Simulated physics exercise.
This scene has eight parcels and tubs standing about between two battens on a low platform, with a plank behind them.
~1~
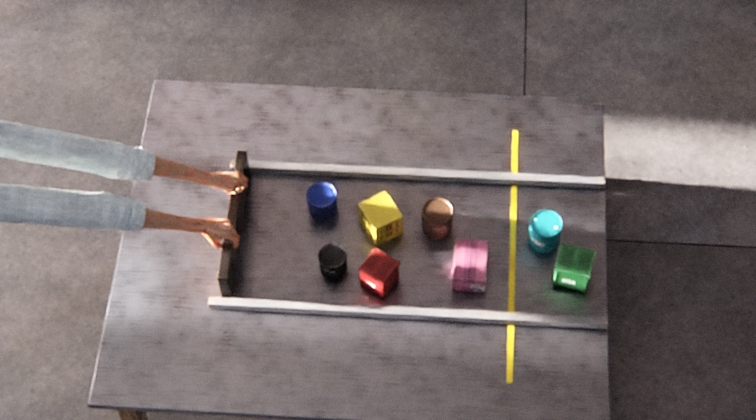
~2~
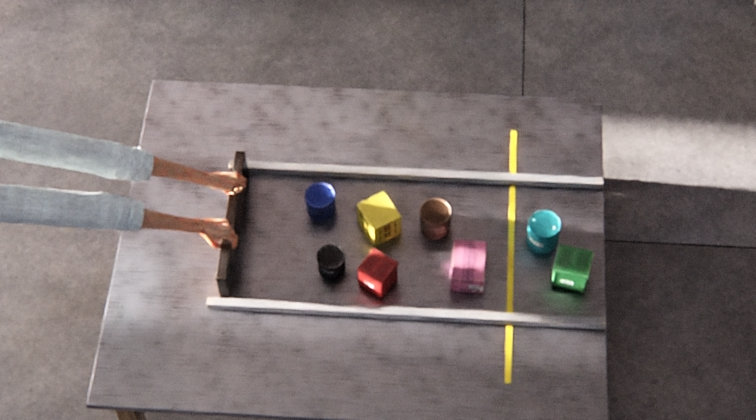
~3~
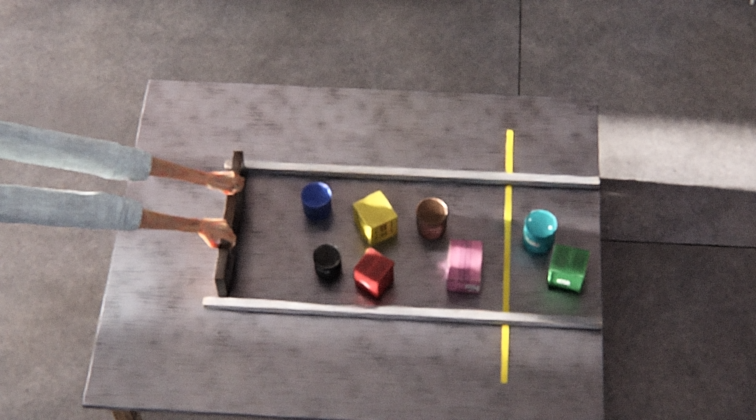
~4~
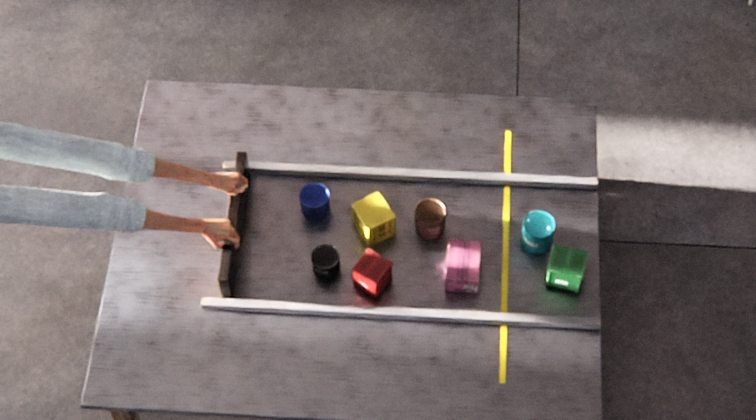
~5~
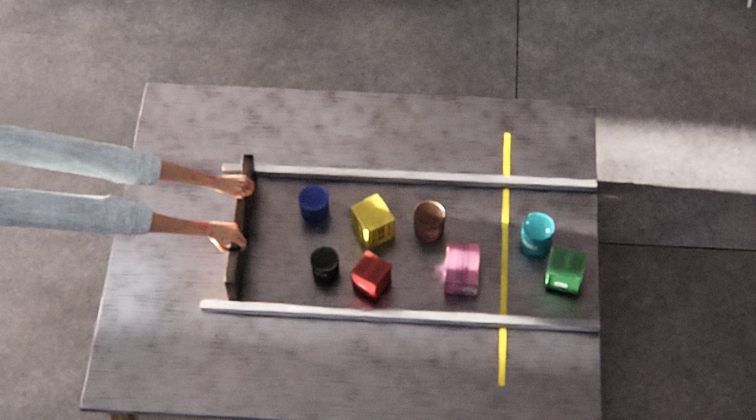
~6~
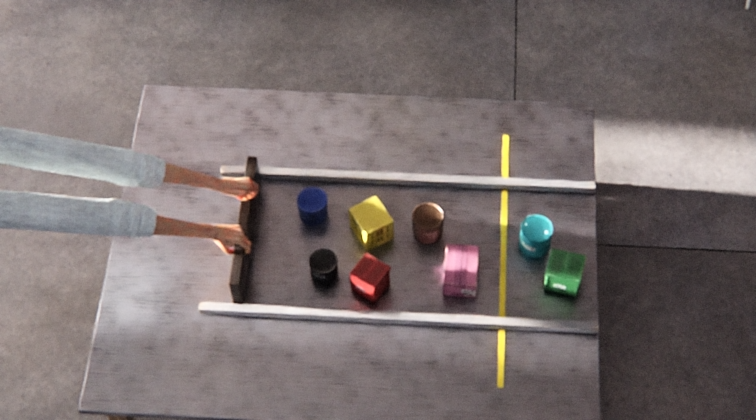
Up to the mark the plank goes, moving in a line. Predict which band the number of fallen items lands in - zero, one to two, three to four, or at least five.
The number that fall lands in the band zero.
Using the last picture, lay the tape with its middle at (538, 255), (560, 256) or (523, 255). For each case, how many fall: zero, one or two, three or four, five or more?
Taking them in turn, one or two; three to four; either one or two.
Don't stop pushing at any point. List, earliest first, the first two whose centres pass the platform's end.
Earliest first: Green tote, turquoise canister.
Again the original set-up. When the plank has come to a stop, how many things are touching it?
At rest, 4 are in contact.
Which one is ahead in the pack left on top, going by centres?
That would be the green tote.
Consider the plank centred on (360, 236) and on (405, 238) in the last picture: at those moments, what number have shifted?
Tally at point one: 4; at point two: 5.
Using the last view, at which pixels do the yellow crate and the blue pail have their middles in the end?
The first near (520, 245), the second near (519, 214).
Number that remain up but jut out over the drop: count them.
1 in all.
Early on, none off yet; green tote at rest near (564, 273); turquoise canister at rest near (536, 236); pink parcel at rest near (461, 271).
A while later, none off yet; green tote at rest near (564, 273); turquoise canister at rest near (536, 236); pink parcel travelled about its own width near (501, 274).
Finally, the number that fall off is zero.
